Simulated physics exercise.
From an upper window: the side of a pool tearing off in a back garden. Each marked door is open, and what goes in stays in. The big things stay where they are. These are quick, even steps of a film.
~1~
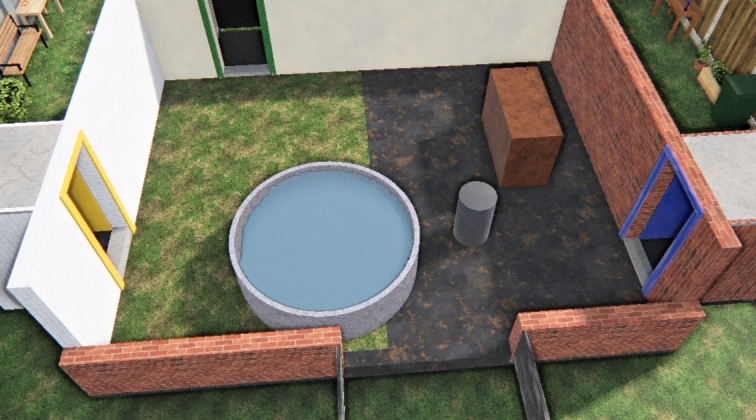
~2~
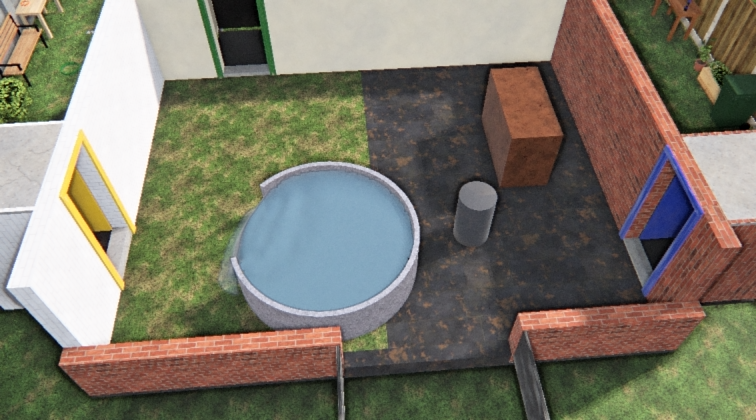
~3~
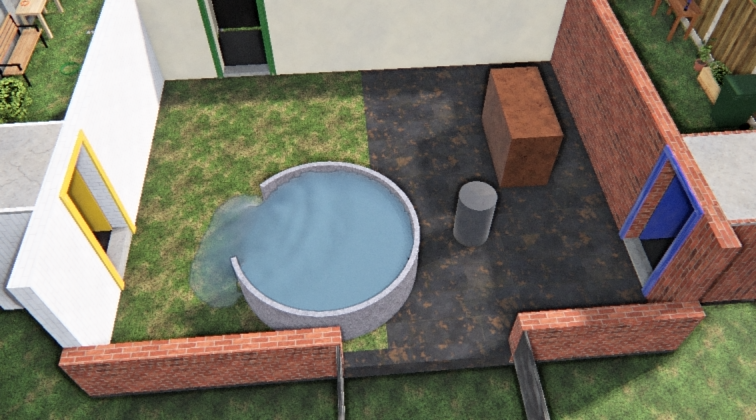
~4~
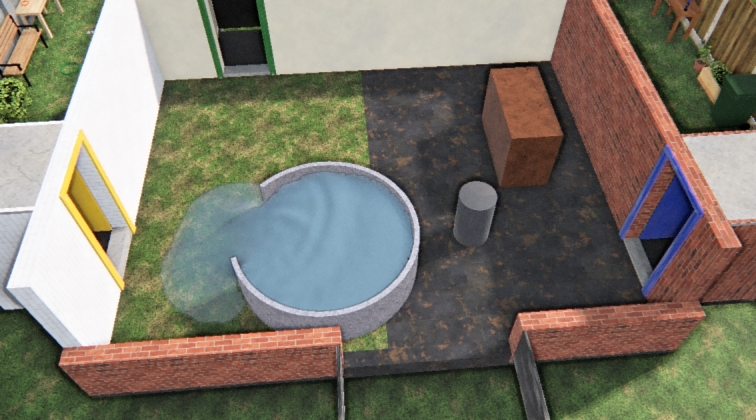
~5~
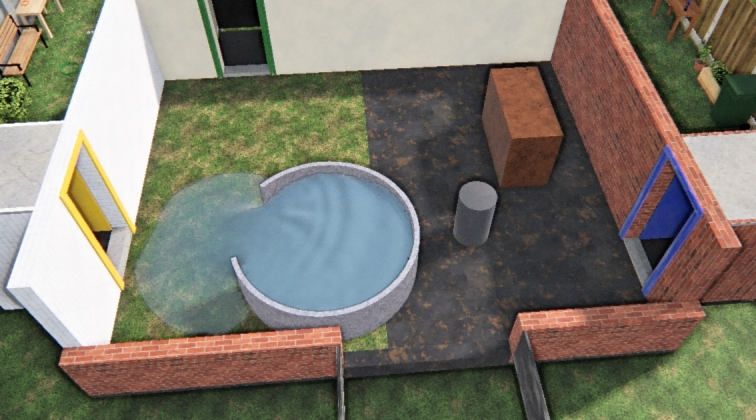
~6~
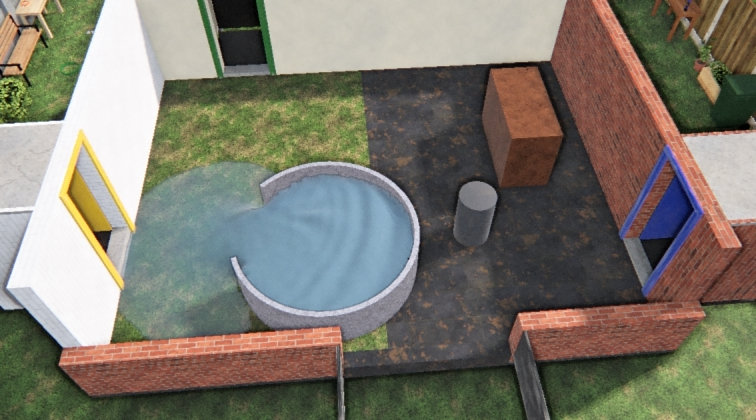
The clip opens on a round pool standing whole and still in a walled garden, beside a grey cylinder and a brown block. A gap opens in its left side and water pours out, spreading across the grass toward the yellow-framed doorway as ripples cross the pool, reaching the white wall.
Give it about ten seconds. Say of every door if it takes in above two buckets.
The green door lets in a lot; the yellow door lets in a lot; the blue door admits no more than that.
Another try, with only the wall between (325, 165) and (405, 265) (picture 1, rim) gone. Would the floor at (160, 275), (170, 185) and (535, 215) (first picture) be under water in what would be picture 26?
One after the other: Dry, free of water, covered.
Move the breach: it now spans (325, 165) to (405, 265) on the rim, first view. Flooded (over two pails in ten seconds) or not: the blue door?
My reading: The blue door goes over.
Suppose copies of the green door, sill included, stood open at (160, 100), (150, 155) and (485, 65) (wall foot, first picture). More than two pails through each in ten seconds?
In that order: Takes more, takes more, holds.
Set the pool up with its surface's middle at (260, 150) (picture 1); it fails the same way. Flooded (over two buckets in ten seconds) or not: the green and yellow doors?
My reading: The green door passes that mark; the yellow door takes less.
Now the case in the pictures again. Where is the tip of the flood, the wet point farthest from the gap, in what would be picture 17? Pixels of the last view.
Roughly at (164, 86).
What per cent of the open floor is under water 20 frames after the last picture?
About 35 per cent.
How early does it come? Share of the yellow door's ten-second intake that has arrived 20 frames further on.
Roughly 95 per cent.
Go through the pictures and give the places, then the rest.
In the first frame, the round tank at (325, 235) is whole and still.
In the second frame, the front is at a hidden place, out from the gap at (245, 239).
In the third frame, the front is at (244, 198), out from the gap at (246, 241).
In the fourth frame, water pours out at (246, 242) and has run to (207, 195).
In the fifth frame, the front is at (190, 188), out from the gap at (246, 242).
In the sixth frame, the front is at (149, 196), out from the gap at (246, 242).
A moment on, water covers 20 % of the floor; the green door not reached, the yellow door over two buckets in, the blue door not reached.
Next, water covers 25 % of the floor; the green door not reached, the yellow door far over two buckets in, the blue door not reached.
Then, water covers 35 % of the floor; the green door under two buckets in, the yellow door far over two buckets in, the blue door not reached.
Later, water covers 60 % of the floor; the green door over two buckets in, the yellow door far over two buckets in, the blue door not reached.
In the end, water covers 90 % of the floor; the green door far over two buckets in, the yellow door far over two buckets in, the blue door not reached.
